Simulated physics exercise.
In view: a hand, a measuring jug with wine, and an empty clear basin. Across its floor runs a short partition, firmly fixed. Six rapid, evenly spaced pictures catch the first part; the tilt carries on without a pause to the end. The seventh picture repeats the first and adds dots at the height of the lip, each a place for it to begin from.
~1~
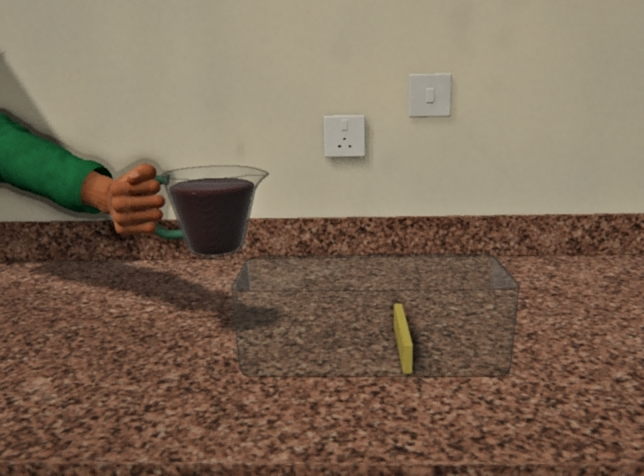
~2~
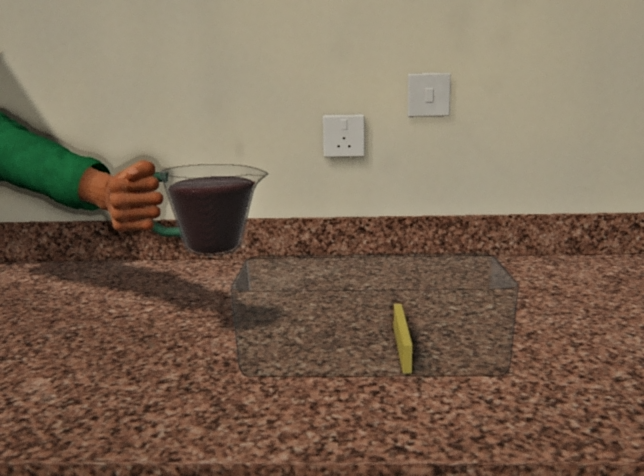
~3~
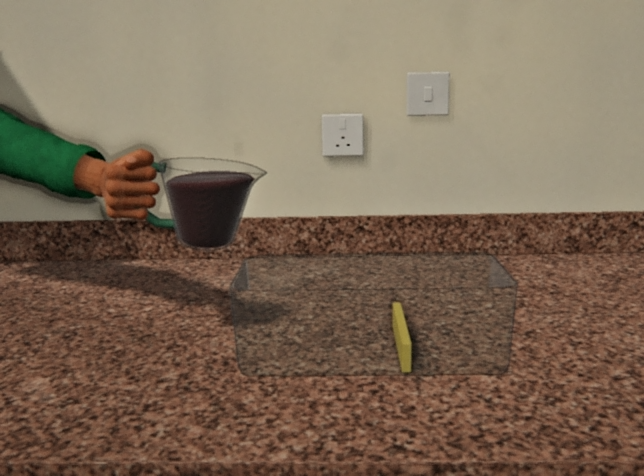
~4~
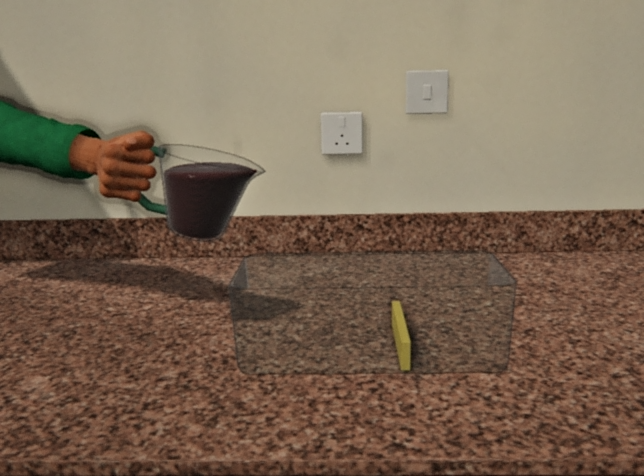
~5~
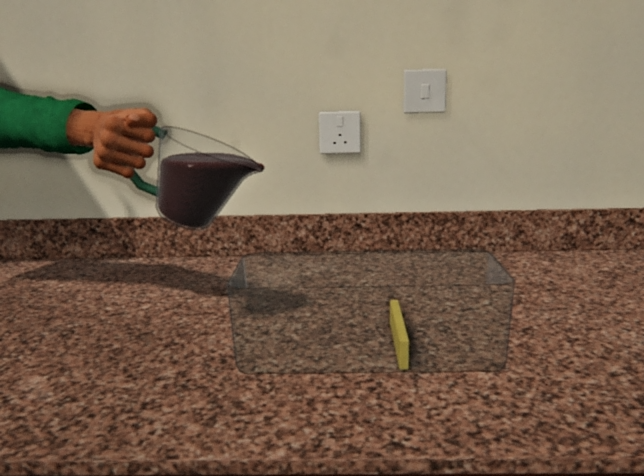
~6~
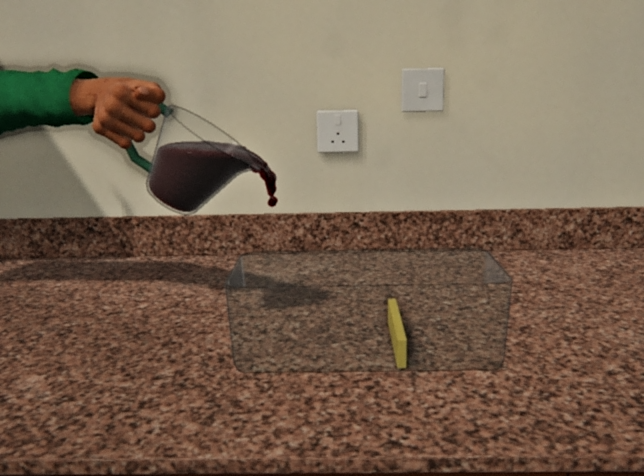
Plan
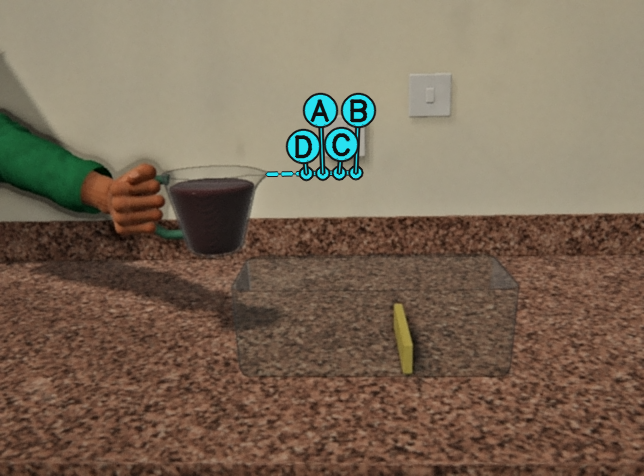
On a speckled stone counter, a hand in a green sleeve holds a clear jug of dark red liquid up to the left of an empty clear basin with a short yellow partition. The hand gradually tilts the jug rightward, and the liquid reaches the lip, then spills over in a short, thin stream.
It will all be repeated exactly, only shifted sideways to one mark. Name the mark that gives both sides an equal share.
Go for A.
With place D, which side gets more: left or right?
The left one.
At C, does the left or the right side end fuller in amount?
The right side.
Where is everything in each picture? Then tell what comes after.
The first picture shows upright, lip at (268, 174); basin from (240, 374) to (510, 373); top of the wall at (403, 323); nothing has left yet.
The second picture shows upright, lip at (267, 174); nothing has left yet.
The third picture shows tipped about 6°, lip at (265, 173); nothing has left yet.
The fourth picture shows tipped about 14°, lip at (264, 171); nothing has left yet.
The fifth picture shows tipped about 24°, lip at (262, 170); wine is over the lip, down to (262, 170).
The sixth picture shows tipped about 36°, lip at (259, 169); wine is over the lip, down to (273, 203).
In cyan, A at (322, 173); B at (355, 172); C at (339, 173); D at (306, 173).
Choosing A, about 44 % ends left of the wall and 54 % right of it.
Choosing B, about 7 % ends left of the wall and 93 % right of it.
Choosing C, about 15 % ends left of the wall and 83 % right of it.
Choosing D, about 89 % ends left of the wall and 8 % right of it; 3 % is lost outside.
